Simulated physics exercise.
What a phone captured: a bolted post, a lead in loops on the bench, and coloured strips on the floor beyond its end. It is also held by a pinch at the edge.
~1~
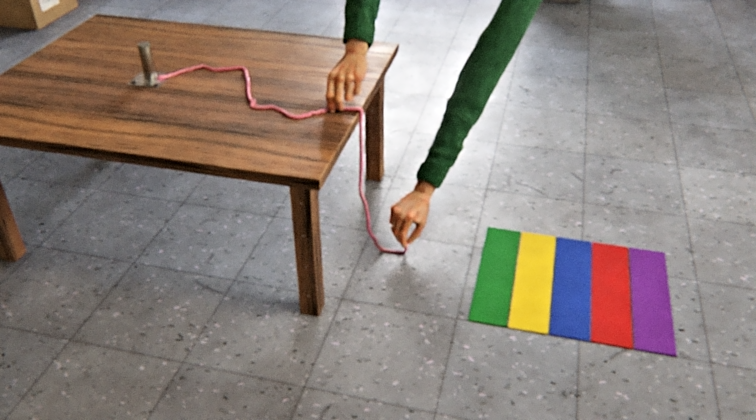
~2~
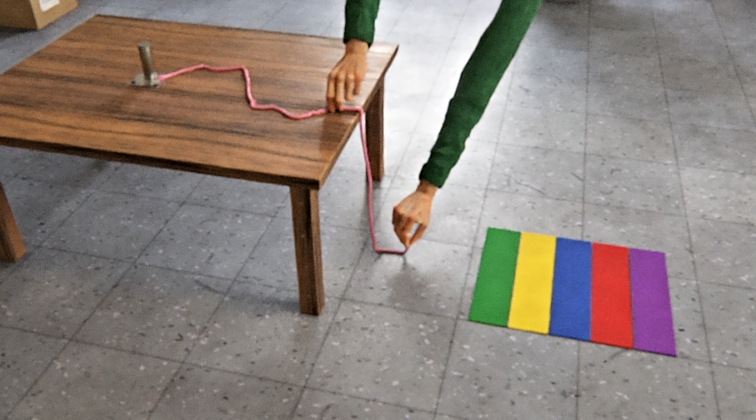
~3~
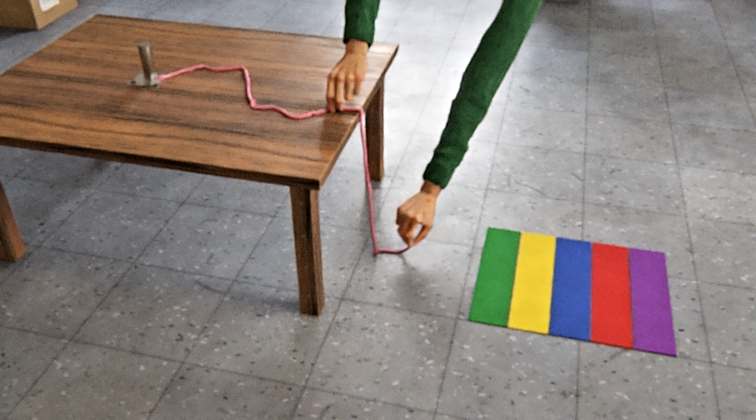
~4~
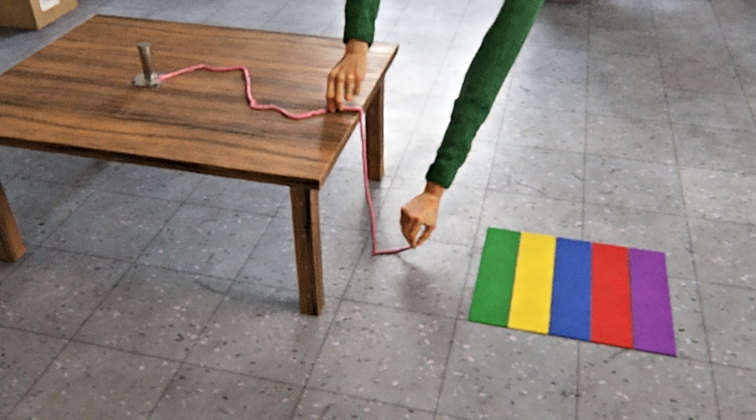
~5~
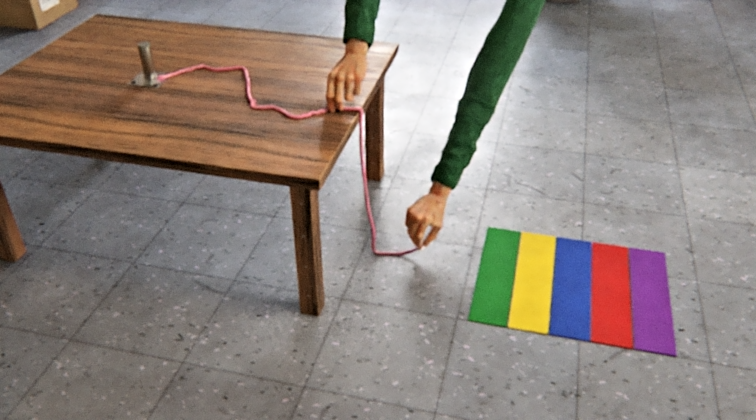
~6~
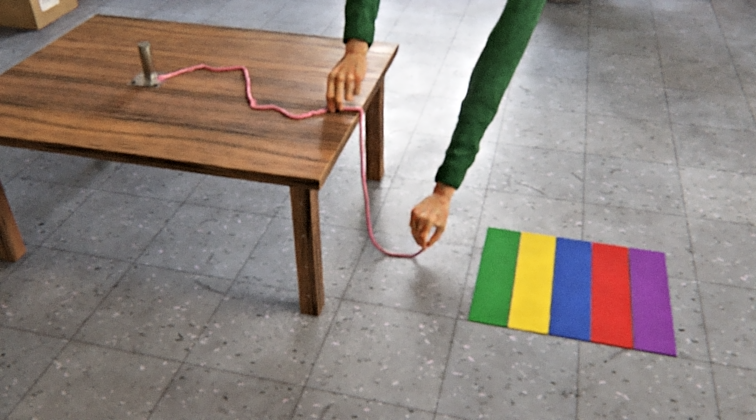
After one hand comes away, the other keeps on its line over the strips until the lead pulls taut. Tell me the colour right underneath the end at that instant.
Right underneath is purple.
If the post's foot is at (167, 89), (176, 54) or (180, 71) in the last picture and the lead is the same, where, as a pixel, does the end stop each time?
Going through the tries, you get (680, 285), then (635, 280), then (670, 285).
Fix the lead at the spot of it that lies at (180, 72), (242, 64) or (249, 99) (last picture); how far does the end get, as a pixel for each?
Pixel places, try by try: (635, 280), (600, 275), (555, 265).
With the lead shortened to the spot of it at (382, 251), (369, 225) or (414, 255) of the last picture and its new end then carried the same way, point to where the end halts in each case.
Respectively (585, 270), (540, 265) and (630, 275).
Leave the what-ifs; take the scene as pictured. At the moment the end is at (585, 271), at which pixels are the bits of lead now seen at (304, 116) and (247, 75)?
The two spots land somewhere near (379, 153) and (274, 98).
Early on, end near (585, 271); over blue.
Midway, end near (625, 277); over red.
At the end of the slack, end near (649, 280); over purple. It halts on the purple strip.
